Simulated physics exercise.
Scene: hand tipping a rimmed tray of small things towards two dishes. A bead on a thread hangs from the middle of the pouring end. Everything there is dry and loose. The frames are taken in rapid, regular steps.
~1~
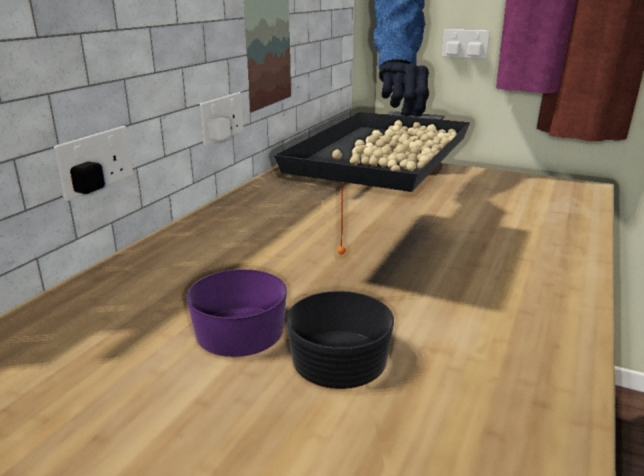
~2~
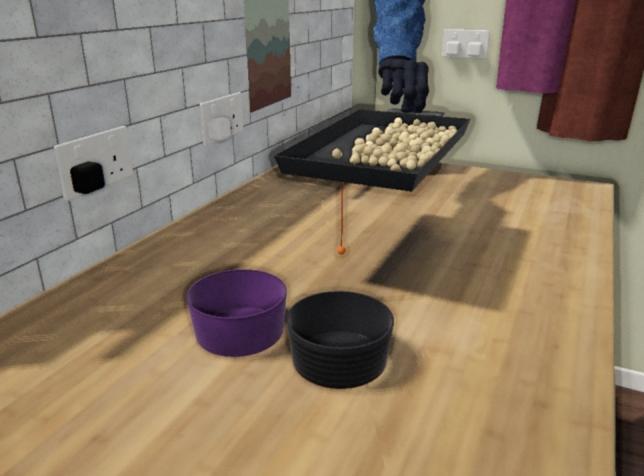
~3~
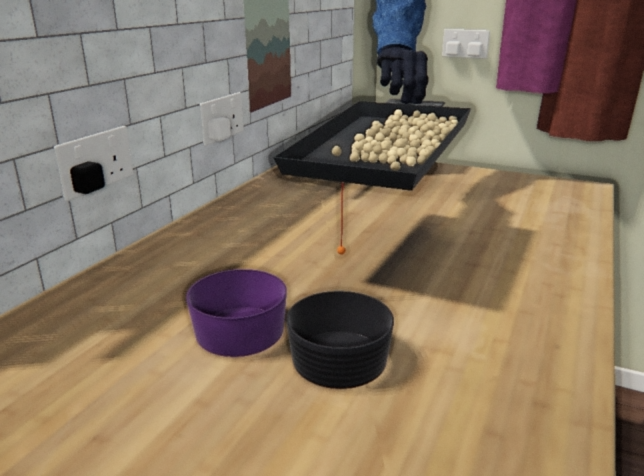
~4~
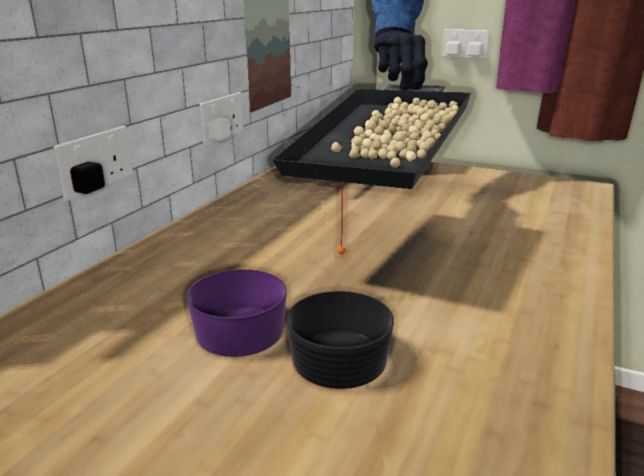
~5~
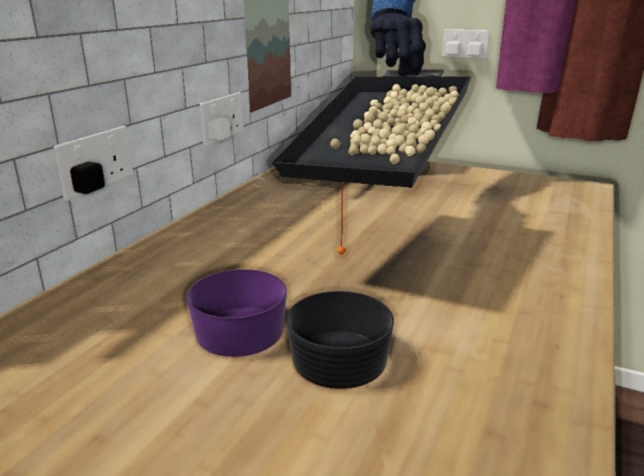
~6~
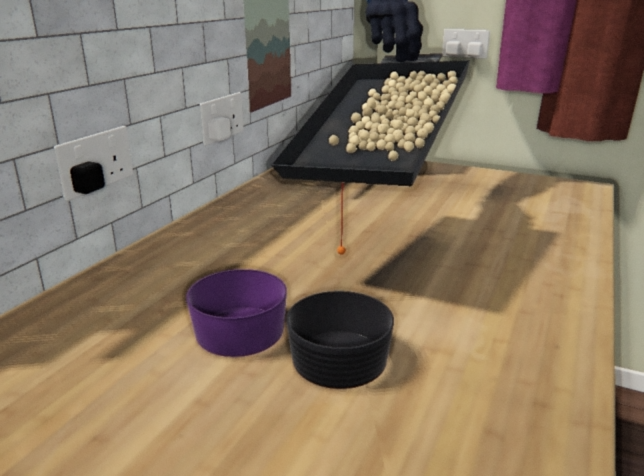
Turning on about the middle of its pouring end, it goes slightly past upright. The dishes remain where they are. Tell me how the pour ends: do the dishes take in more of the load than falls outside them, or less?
They take in less than falls outside.
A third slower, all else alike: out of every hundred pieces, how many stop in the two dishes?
It would be around 10 percent.
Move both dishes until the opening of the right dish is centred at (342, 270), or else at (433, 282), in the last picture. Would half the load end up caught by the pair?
First try: Higher than half; second try: Lower than half.
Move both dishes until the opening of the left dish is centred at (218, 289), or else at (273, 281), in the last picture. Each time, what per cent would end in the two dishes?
In order: 10 percent and 60 percent.
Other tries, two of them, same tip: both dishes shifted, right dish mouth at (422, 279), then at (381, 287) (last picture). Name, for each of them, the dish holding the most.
The left-hand one the first time, the left-hand one the second.
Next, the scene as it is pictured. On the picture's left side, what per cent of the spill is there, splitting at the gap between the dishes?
It amounts to some 60 percent.
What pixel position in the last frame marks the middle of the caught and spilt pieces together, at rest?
(281, 301).
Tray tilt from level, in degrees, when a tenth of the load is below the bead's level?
80 degrees.
Just after the last frame, tray tipped steeply; almost all on the tray; just a few in the left dish; just a few in the air.
A moment on, tray tipped past a quarter turn; roughly a third on the tray; just a few in the left dish; roughly a third outside both; roughly a quarter in the air.
Further on, tray tipped past a quarter turn; just a few in the right dish; about a tenth in the left dish; almost all outside both.
When it is over, tray tipped past a quarter turn; just a few in the right dish; about a tenth in the left dish; almost all outside both.
